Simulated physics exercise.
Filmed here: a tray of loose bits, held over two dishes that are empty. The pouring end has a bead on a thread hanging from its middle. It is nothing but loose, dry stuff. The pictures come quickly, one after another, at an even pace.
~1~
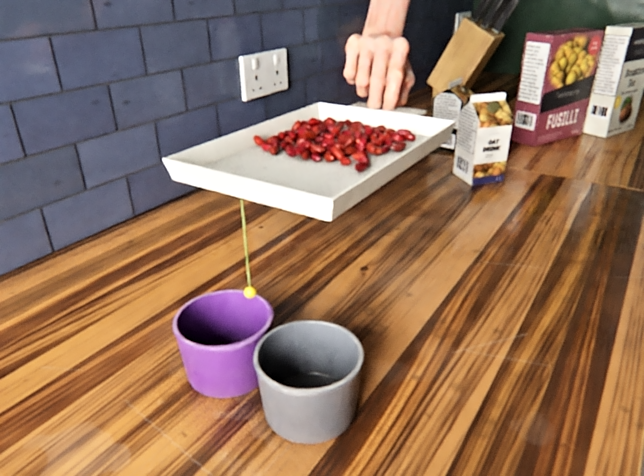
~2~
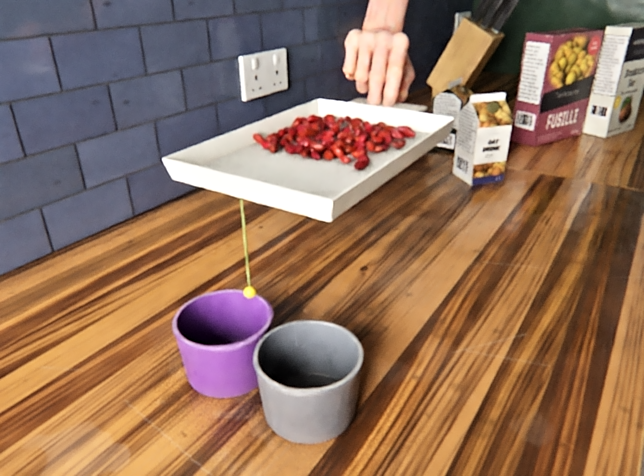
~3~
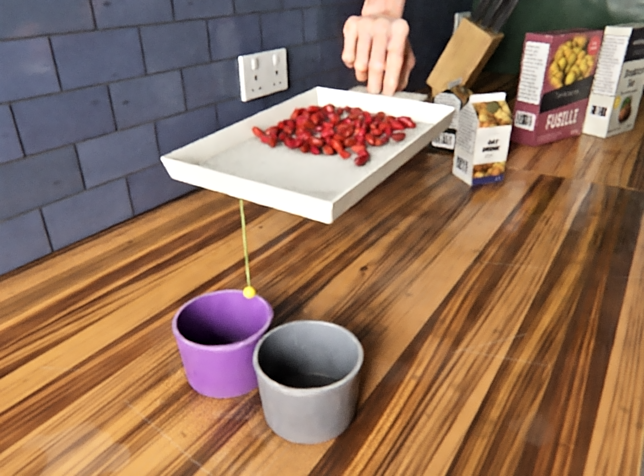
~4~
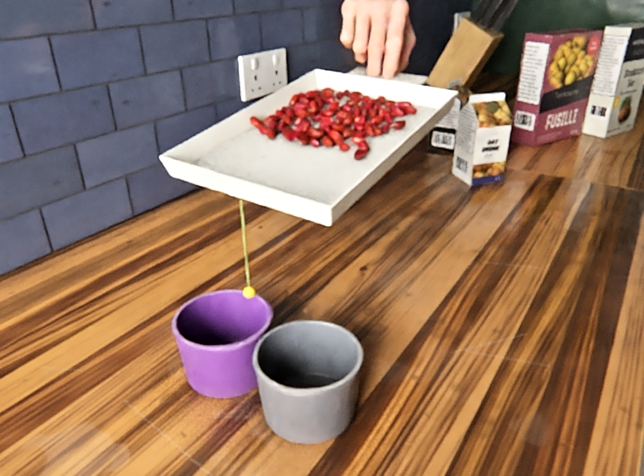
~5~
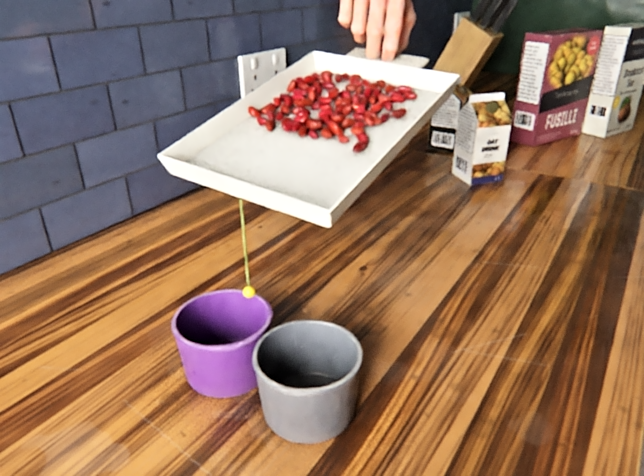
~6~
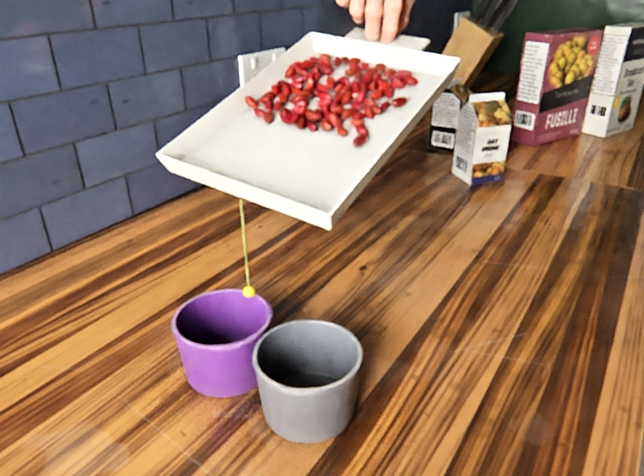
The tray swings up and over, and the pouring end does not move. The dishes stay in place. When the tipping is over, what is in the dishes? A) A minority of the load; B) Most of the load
B.
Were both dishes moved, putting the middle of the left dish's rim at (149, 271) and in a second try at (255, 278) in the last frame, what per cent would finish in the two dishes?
About 0 per cent first, then about 0 per cent.
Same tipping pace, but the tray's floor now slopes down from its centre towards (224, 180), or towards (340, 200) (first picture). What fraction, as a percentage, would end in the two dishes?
Lab note: Try one about 20 %, try two 60 %.
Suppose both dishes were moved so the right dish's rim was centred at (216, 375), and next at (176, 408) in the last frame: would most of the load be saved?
So that's a lesser portion the first time round, a lesser portion the second.
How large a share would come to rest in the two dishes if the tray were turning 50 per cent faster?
Some 60 per cent.
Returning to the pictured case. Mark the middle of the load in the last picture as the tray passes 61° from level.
The load is centred around (282, 187).
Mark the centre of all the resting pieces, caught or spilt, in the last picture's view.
Near (296, 405), more or less.
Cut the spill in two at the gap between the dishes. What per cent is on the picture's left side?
That comes to about 70 per cent of the pieces.
Soon after the last picture, tray tipped steeply; nearly all on the tray; a small part in the air.
A little later, tray tipped right over; about a third on the tray; about a quarter in the right dish; a small part in the left dish; about a quarter outside both; a small part in the air.
Later still, tray tipped past a quarter turn; about half in the right dish; about a quarter in the left dish; about a quarter outside both.
At rest, tray tipped past a quarter turn; about half in the right dish; about a quarter in the left dish; about a quarter outside both.
